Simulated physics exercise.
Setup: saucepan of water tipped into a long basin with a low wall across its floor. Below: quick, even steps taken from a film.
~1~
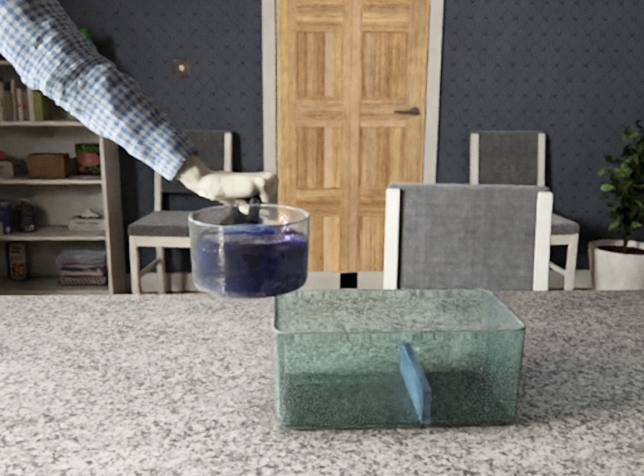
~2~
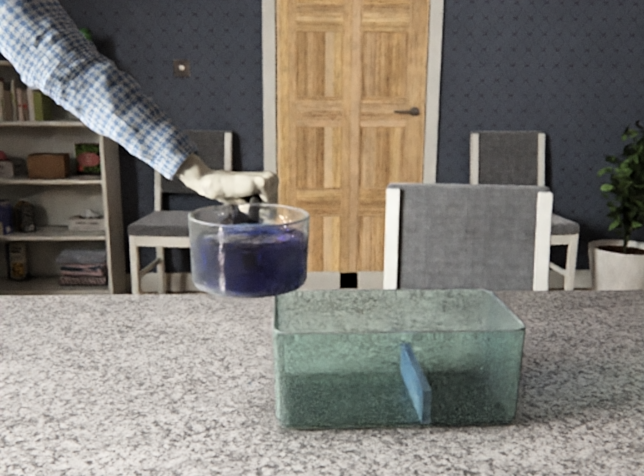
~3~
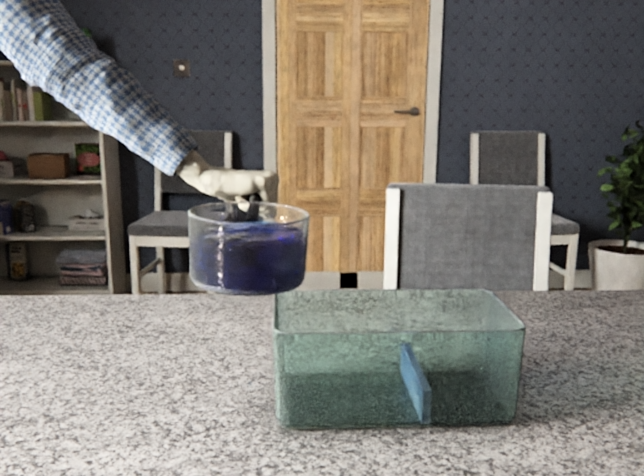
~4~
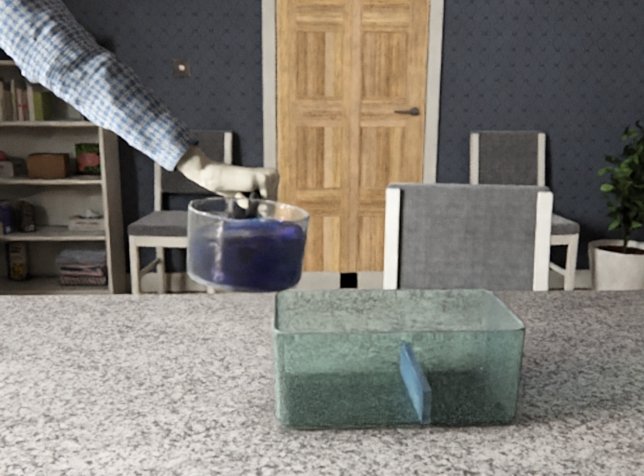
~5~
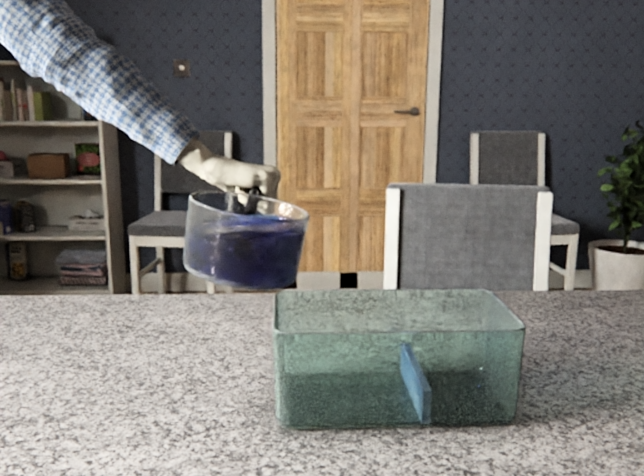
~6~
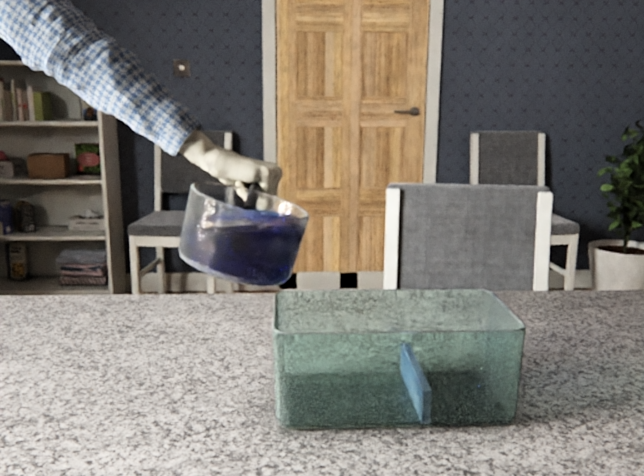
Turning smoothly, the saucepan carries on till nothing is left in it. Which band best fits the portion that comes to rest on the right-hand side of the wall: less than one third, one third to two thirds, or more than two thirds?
Low band.
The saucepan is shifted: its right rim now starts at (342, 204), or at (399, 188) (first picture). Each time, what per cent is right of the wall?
In turn 70 and 60 in a hundred.
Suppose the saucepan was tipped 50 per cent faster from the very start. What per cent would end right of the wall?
I'd put it at some 25 percent.
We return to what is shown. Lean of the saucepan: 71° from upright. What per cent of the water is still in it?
75 %.
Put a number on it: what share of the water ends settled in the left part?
It comes to about 75 per cent.
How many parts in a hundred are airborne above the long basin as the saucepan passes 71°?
Around 25 in a hundred.
A moment on, the tilt is 71° and 73 per cent is still to pour, 2 is left of the wall and 0 right of it.
Next, the tilt is 97° and 18 per cent is still to pour, 40 is left of the wall and 14 right of it.
Then the tilt is 98° and 3 per cent is still to pour, 70 is left of the wall and 20 right of it.
Later the tilt is 98° and 0 per cent is still to pour, 77 is left of the wall and 20 right of it.
In the end 77 per cent lies left of the wall, 21 right of it and 2 outside.
